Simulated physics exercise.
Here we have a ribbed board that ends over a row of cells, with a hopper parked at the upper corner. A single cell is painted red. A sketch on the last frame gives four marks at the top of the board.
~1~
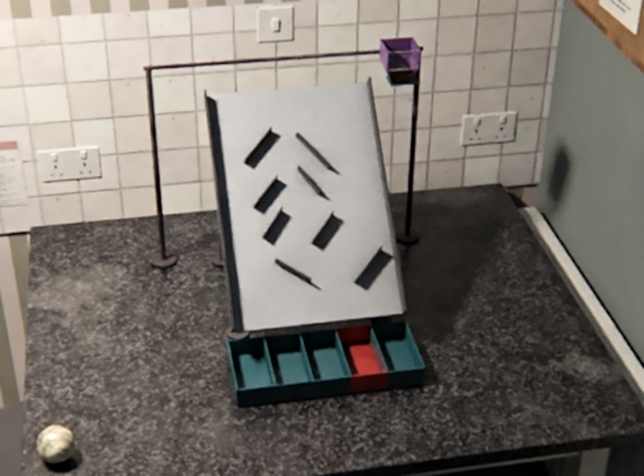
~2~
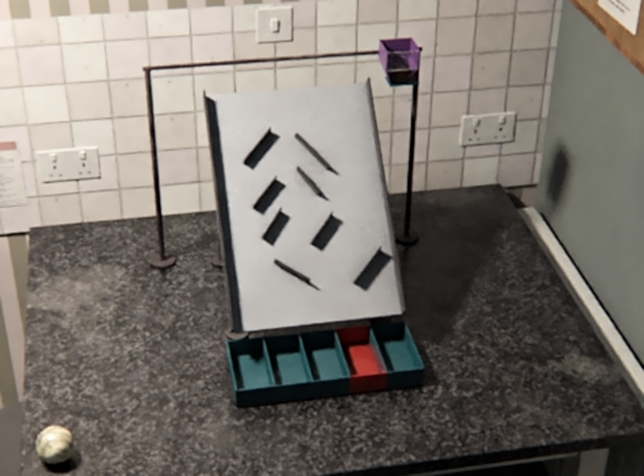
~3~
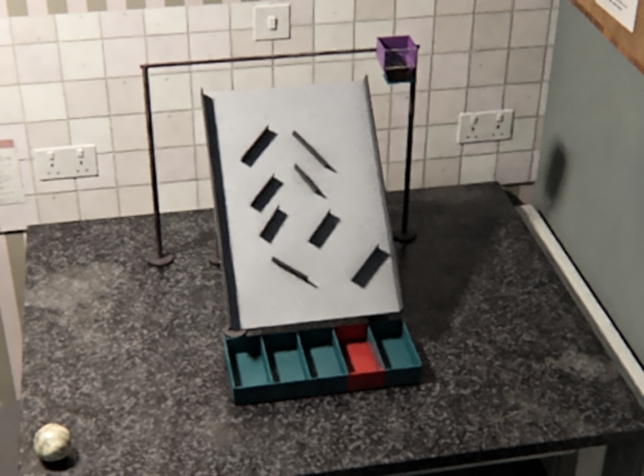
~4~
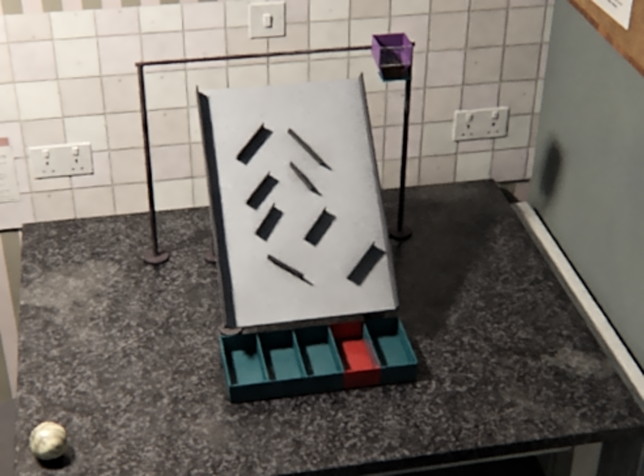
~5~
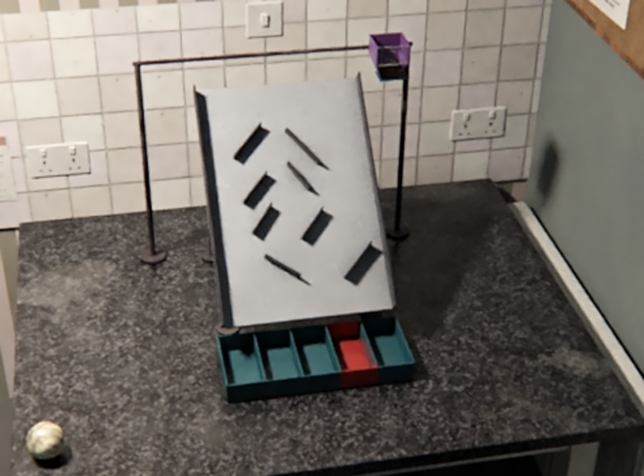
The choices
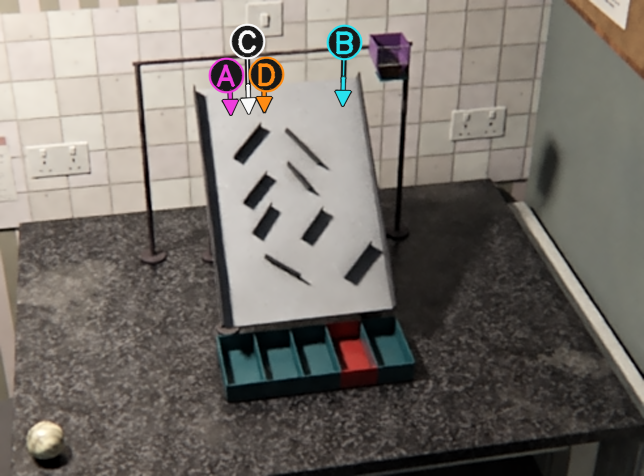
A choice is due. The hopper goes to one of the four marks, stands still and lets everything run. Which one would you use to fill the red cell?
D works best here.
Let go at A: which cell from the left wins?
The first from the left.
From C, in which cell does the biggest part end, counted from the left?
It is the first one.
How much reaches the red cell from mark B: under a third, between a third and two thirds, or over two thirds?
It is under a third.
On the marked copy, mark A meets the board at (230, 109); mark B meets the board at (342, 100); mark C meets the board at (248, 108); mark D meets the board at (264, 106).
Choosing A, none in the red cell, most in other cells, a small part outside the box.
Choosing B, a stray few in the red cell, most in other cells, a small part outside the box.
Choosing C, a stray few in the red cell, most in other cells, a small part outside the box.
Choosing D, about a third in the red cell, about two thirds in other cells, a stray few outside the box.
